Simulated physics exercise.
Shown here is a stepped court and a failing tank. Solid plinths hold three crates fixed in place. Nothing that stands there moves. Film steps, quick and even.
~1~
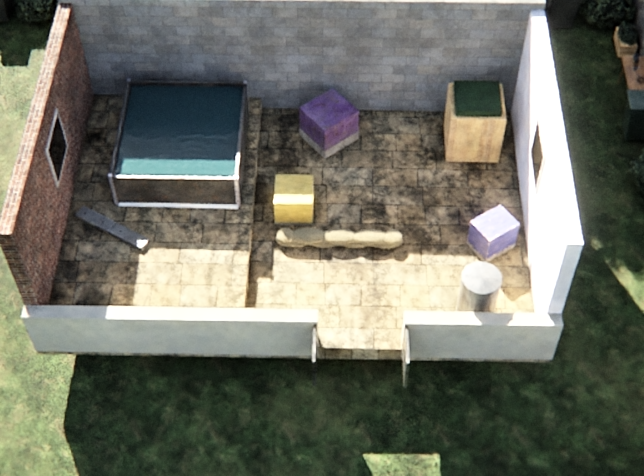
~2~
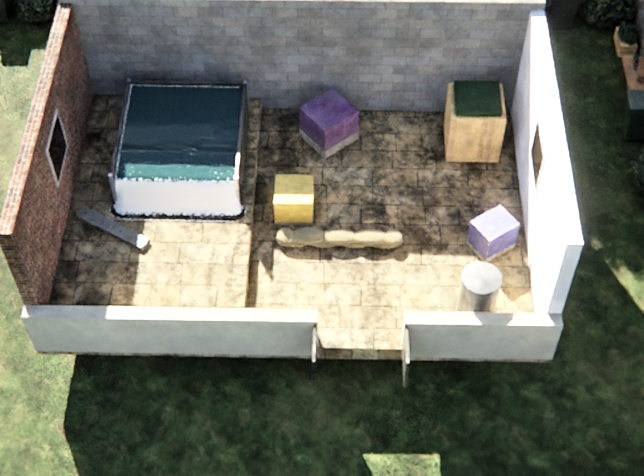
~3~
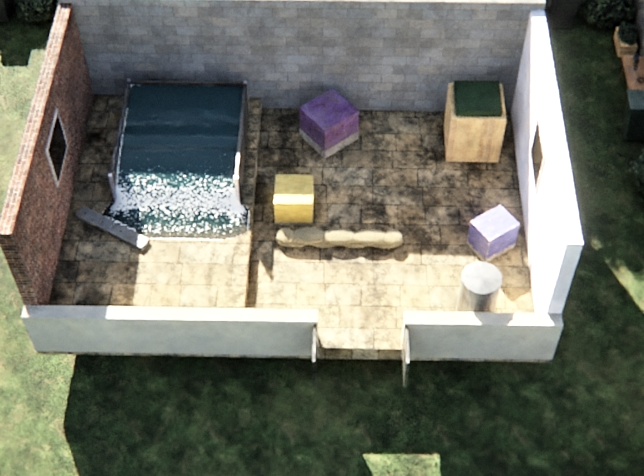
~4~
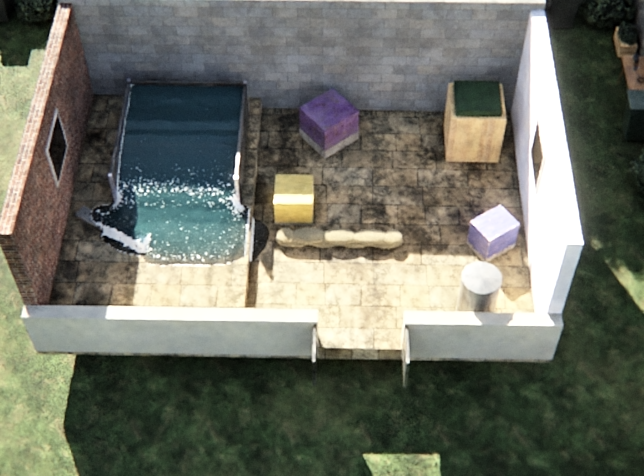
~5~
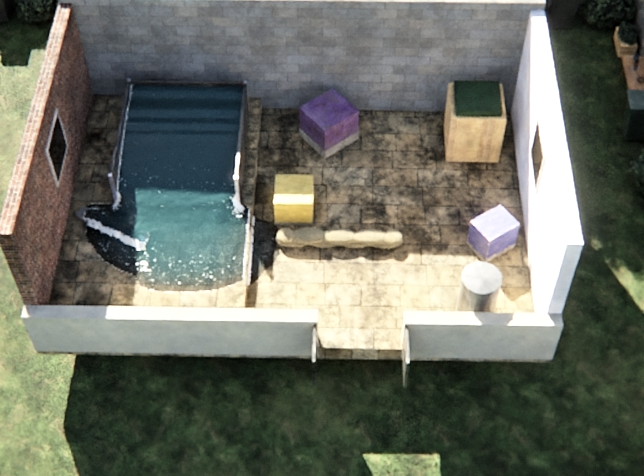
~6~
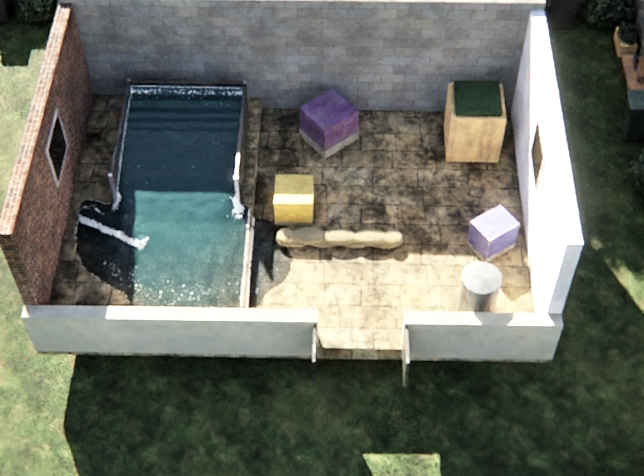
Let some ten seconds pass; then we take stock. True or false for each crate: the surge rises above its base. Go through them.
Purple crate: False; blue crate: True; yellow crate: True.
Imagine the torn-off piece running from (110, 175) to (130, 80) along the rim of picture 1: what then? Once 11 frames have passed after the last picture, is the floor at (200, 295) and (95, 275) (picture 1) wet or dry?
The first spot is unreached, the second submerged.
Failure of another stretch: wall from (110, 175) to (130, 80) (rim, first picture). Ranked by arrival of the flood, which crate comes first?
That would be the purple crate.
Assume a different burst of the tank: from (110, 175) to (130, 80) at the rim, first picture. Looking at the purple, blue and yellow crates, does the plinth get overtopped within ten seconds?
Result: Purple crate gets overtopped, blue crate gets overtopped, yellow crate gets overtopped.
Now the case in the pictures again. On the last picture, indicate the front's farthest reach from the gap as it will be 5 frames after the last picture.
The wet edge reaches furthest near (327, 335).
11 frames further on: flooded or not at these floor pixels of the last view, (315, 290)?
Answer: Flooding.
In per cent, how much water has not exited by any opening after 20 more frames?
Estimate: Close to 96 %.
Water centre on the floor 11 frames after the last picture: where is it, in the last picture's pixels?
At about (182, 235).
A moment on, water covers 30 % of the floor; the purple crate not reached, the blue crate not reached, the yellow crate water round its plinth.
Next, water covers 35 % of the floor; the purple crate not reached, the blue crate not reached, the yellow crate water round its plinth.
Then, water covers 55 % of the floor; the purple crate not reached, the blue crate water round its plinth, the yellow crate water round its plinth.
Later, water covers 75 % of the floor; the purple crate not reached, the blue crate water round its plinth, the yellow crate water round its plinth.
In the end, water covers 95 % of the floor; the purple crate stayed above the water, the blue crate was topped, the yellow crate was topped.
